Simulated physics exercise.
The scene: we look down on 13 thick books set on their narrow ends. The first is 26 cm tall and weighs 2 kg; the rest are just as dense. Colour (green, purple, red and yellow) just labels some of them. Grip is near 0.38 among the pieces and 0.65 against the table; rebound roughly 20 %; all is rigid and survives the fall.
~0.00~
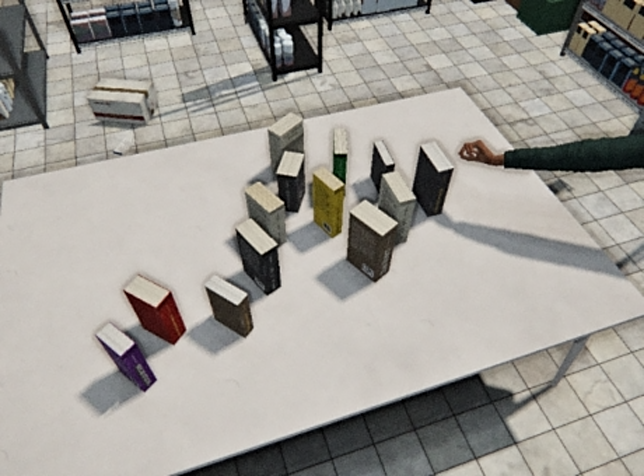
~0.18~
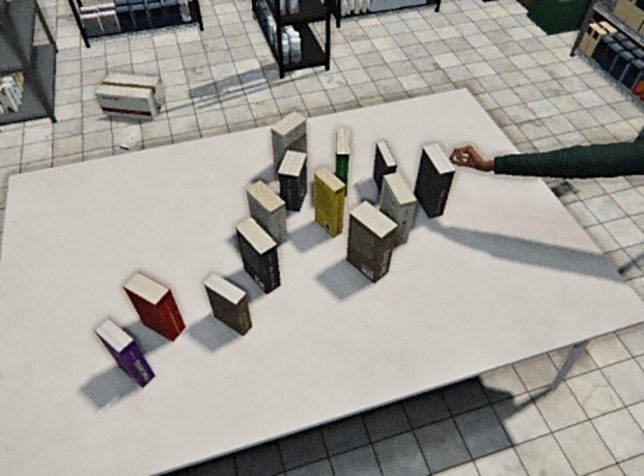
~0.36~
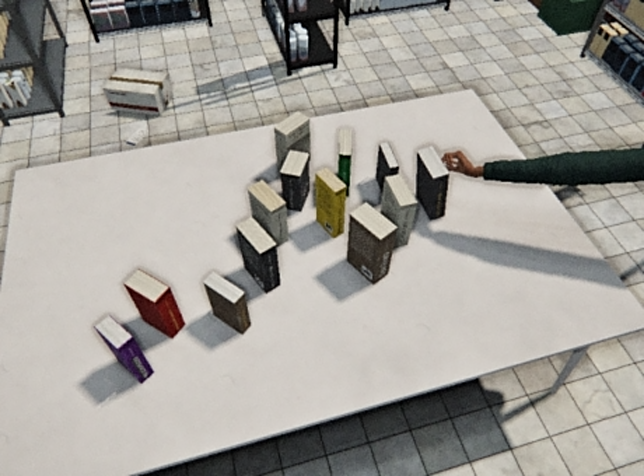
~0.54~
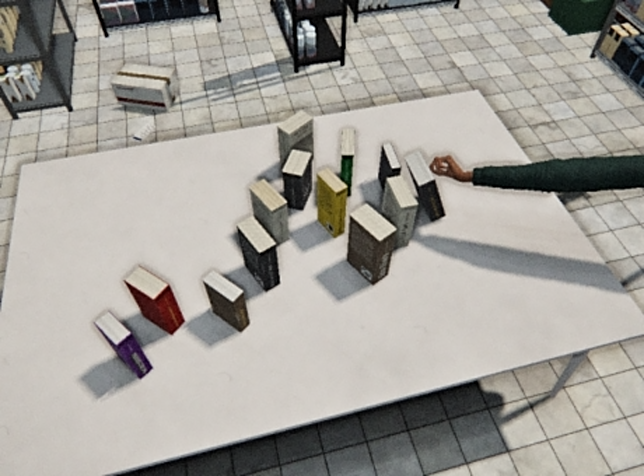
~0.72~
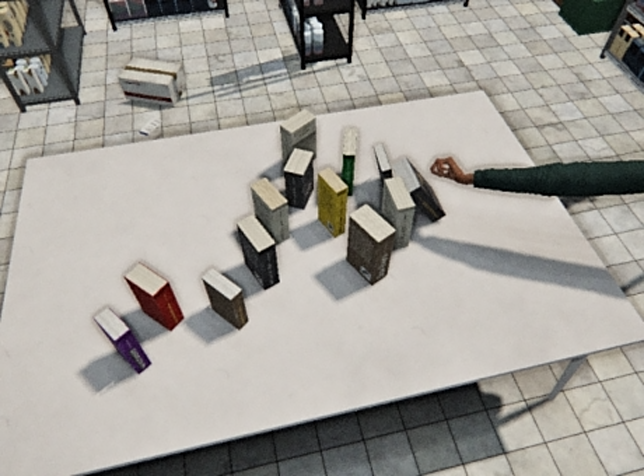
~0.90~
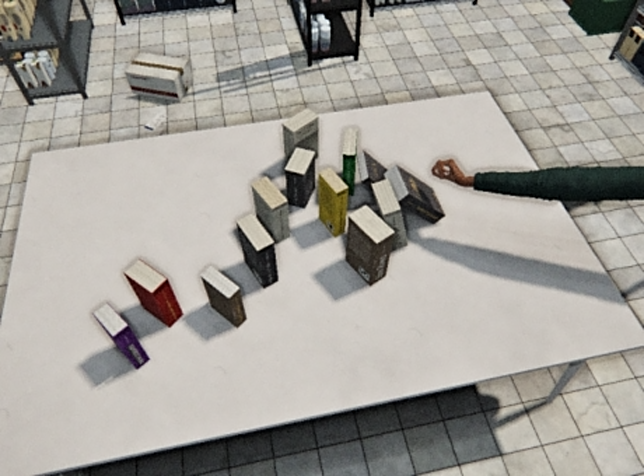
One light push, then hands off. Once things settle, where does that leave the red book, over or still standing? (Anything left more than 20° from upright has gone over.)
That book remains upright.
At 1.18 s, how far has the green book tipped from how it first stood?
Some 30°.
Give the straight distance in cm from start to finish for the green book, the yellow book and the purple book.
About: Green 10, yellow 20, purple 0.
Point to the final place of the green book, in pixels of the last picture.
Around (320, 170).
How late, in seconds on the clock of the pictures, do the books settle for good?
At about 2.5 s.
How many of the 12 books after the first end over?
10 of them.
After 1.18 s, 3 of the 12 other books over; red book unmoved; green book 30° from how it stood.
After 1.56 s, 6 of the 12 other books over; red book unmoved; green book 51° from how it stood.
After 2.12 s, 9 of the 12 other books over; red book unmoved; green book 69° from how it stood.
In the end (2.6 s), 10 of the 12 other books over; red book unmoved; green book 69° from how it stood; yellow book 68° from how it stood. Two left standing. From the last view, middles, red book near (155, 295), green book near (320, 170).
